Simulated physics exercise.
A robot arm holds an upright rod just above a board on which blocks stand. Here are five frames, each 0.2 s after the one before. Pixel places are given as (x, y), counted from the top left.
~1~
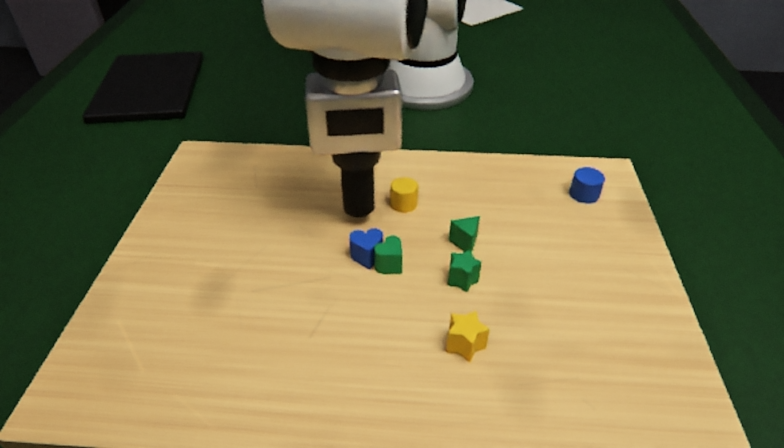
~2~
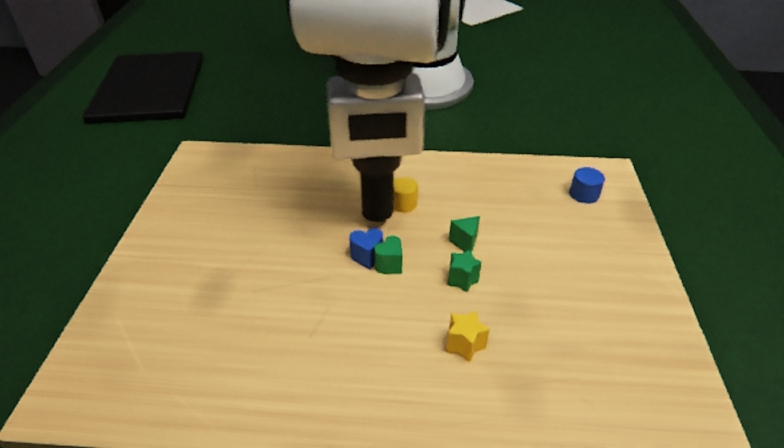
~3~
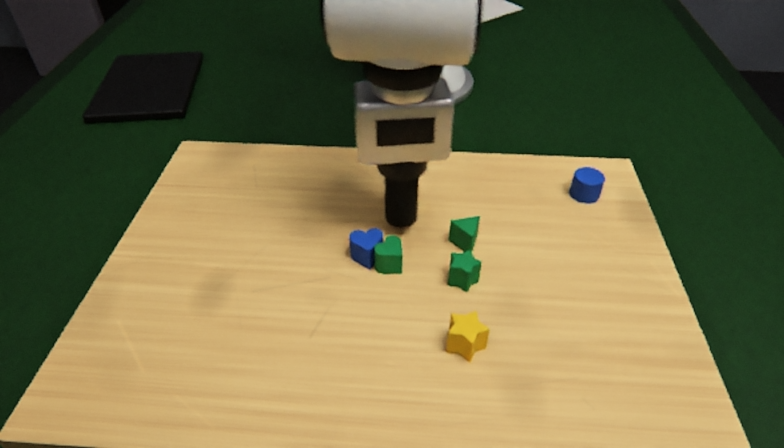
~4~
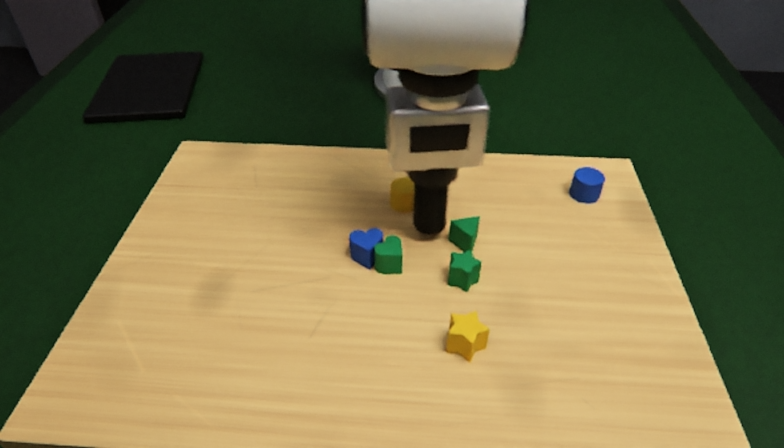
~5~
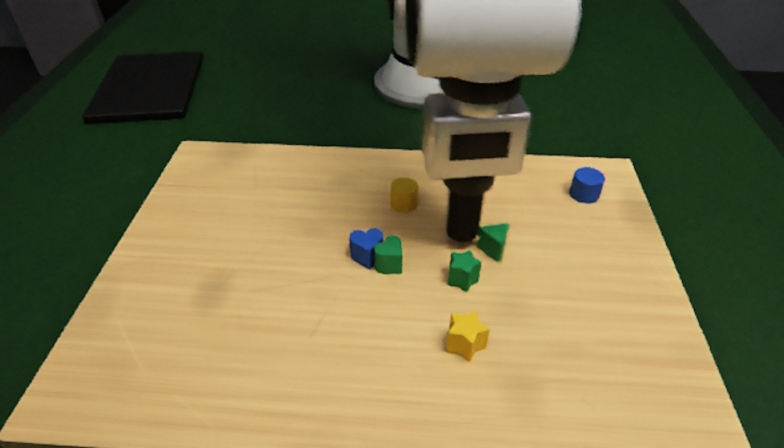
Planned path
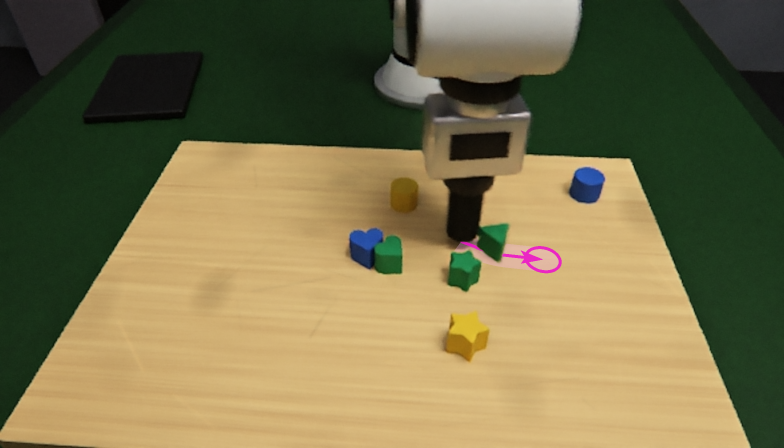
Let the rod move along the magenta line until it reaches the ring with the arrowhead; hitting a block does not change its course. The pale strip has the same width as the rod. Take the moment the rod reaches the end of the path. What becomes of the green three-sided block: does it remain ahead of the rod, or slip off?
I'm fairly sure the green three-sided block rides along ahead of the rod to the very end.
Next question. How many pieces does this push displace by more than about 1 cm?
The answer will be one.
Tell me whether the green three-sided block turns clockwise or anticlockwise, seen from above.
Against the clock.
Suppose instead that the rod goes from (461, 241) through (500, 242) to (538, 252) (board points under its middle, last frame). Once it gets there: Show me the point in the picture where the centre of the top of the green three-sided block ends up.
It should be at about (549, 252).
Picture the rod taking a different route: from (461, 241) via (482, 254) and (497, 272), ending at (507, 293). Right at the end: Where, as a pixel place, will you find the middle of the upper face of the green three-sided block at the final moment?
Put as a pixel place, it's (526, 241).
The line goes from (461, 241) by way of (500, 255) to (543, 259).
On the path given first. Halfway along, rod at (502, 245); green three-sided block at (539, 239), turned 25° anticlockwise.
At the end, rod at (546, 249); green star unmoved; green three-sided block at (575, 237), turned 80° anticlockwise.
